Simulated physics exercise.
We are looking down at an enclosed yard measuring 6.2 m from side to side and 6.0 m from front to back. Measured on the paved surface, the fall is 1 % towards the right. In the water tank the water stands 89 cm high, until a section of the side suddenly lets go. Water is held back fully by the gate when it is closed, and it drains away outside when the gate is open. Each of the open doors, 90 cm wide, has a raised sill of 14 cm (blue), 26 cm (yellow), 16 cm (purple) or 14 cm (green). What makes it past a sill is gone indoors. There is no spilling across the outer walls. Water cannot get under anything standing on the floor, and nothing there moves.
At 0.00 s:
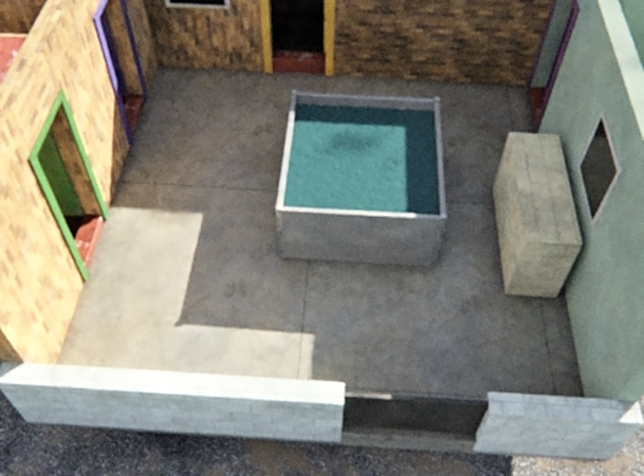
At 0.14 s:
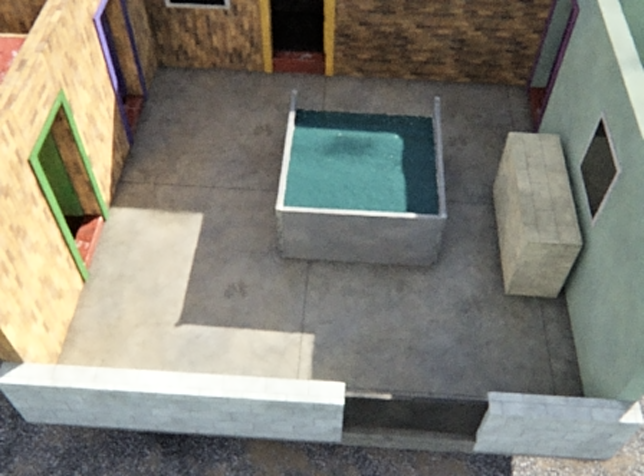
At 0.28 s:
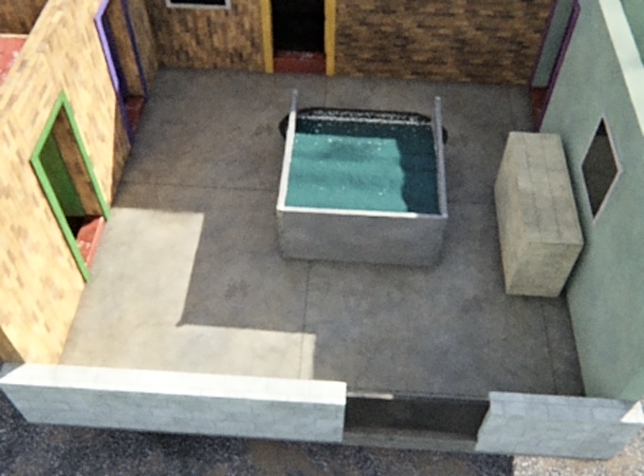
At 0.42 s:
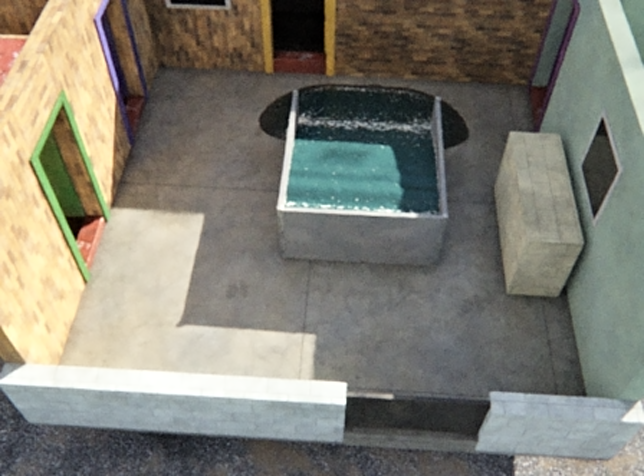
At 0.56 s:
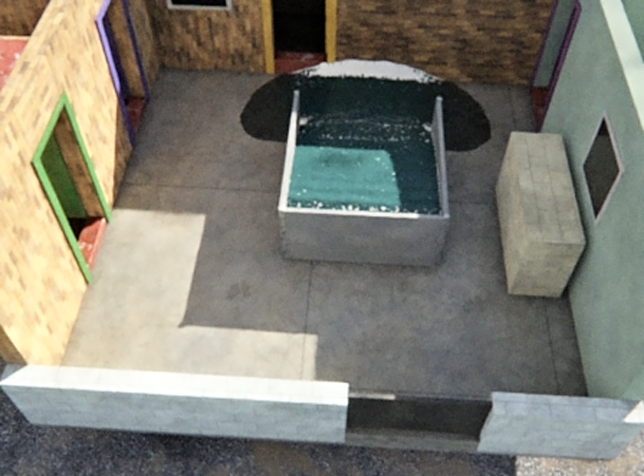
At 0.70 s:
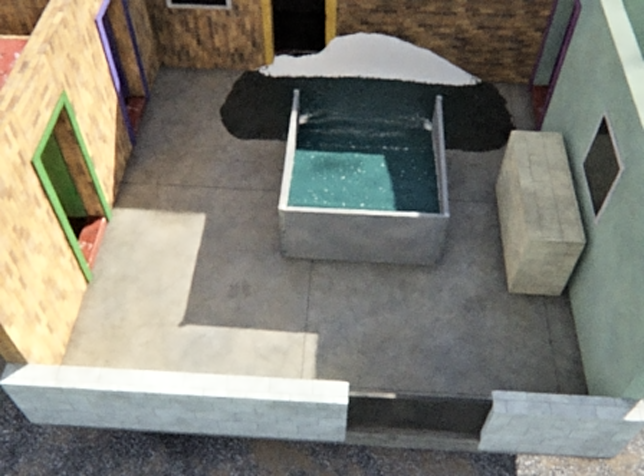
Water poured out of the far side of a square tank in a walled yard after its back panel disappeared, spreading across the grey floor in a widening dark pool towards the brick wall.
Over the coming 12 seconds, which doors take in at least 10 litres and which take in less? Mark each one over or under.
Blue door - over; yellow door - over; purple door - over; green door - under.
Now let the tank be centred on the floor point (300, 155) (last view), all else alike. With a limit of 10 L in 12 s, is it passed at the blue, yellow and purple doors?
Checking the limit: Blue is beyond it, yellow is beyond it and purple is beyond it.
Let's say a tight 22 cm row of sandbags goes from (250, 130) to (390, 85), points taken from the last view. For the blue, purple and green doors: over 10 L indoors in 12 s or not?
Result - blue: Yes, exceeded, purple: Yes, exceeded, green: No, not exceeded.
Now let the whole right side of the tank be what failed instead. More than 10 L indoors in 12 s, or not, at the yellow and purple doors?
Log - yellow: Threshold not reached, purple: Threshold topped.
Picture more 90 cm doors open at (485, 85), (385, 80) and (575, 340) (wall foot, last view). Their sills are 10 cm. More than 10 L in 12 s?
Well, the first is on the high side, the second is on the high side, and the third is on the high side.
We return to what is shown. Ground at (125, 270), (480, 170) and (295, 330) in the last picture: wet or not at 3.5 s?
First spot submerged, second submerged, third not yet wet.
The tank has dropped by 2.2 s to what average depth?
25 cm.
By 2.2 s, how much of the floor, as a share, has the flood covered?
Near 35 per cent is wet.
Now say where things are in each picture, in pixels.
The first frame shows still water, 89 cm deep, in the water tank at (363, 155).
In the second frame, water pours out on the water tank's far side and has run 1.1 m, to a hidden place; typically 7 cm deep outside, 89 cm at the water tank's back.
In the third frame, water pours out on the water tank's far side and has run 1.3 m, to (287, 123); typically 15 cm deep outside, 89 cm at the water tank's back.
In the fourth frame, water pours out on the water tank's far side and has run 1.7 m, to (274, 107); typically 13 cm deep outside, 83 cm at the water tank's back.
In the fifth frame, the front is at (445, 83), 2.1 m from the gap on the water tank's far side; 5.4 m2 of floor is under water; 75 cm left at the back of the water tank.
In the sixth frame, water pours out on the water tank's far side and has run 2.6 m, to (485, 83); typically 12 cm deep outside, 76 cm at the water tank's back.
After 1.4 s water covers 25 % of the floor and is deepest (61 cm) near (373, 85); blue door not reached, yellow door 46 cm at the sill, 46 L in, purple door 25 cm at the sill, 7 L in, green door not reached.
After 2.2 s water covers 35 % of the floor and is deepest (54 cm) near (525, 85); blue door 22 cm at the sill, 1 L in, yellow door 38 cm at the sill, 112 L in, purple door 44 cm at the sill, 160 L in, green door not reached.
After 3.5 s water covers 60 % of the floor and is deepest (38 cm) near (543, 181); blue door 23 cm at the sill, 55 L in, yellow door 19 cm at the sill, 132 L in, purple door 30 cm at the sill, 378 L in, green door 6 cm at the sill, 0 L in.
After 7.0 s water covers 100 % of the floor and is deepest (20 cm) near (493, 420); blue door 7 cm at the sill, 82 L in, yellow door 11 cm at the sill, 132 L in, purple door 15 cm at the sill, 457 L in, green door 4 cm at the sill, 0 L in.
After 12.0 s water covers 100 % of the floor and is deepest (18 cm) near (461, 89); blue door 4 cm at the sill, 82 L in, yellow door 6 cm at the sill, 132 L in, purple door 14 cm at the sill, 457 L in, green door 6 cm at the sill, 0 L in.
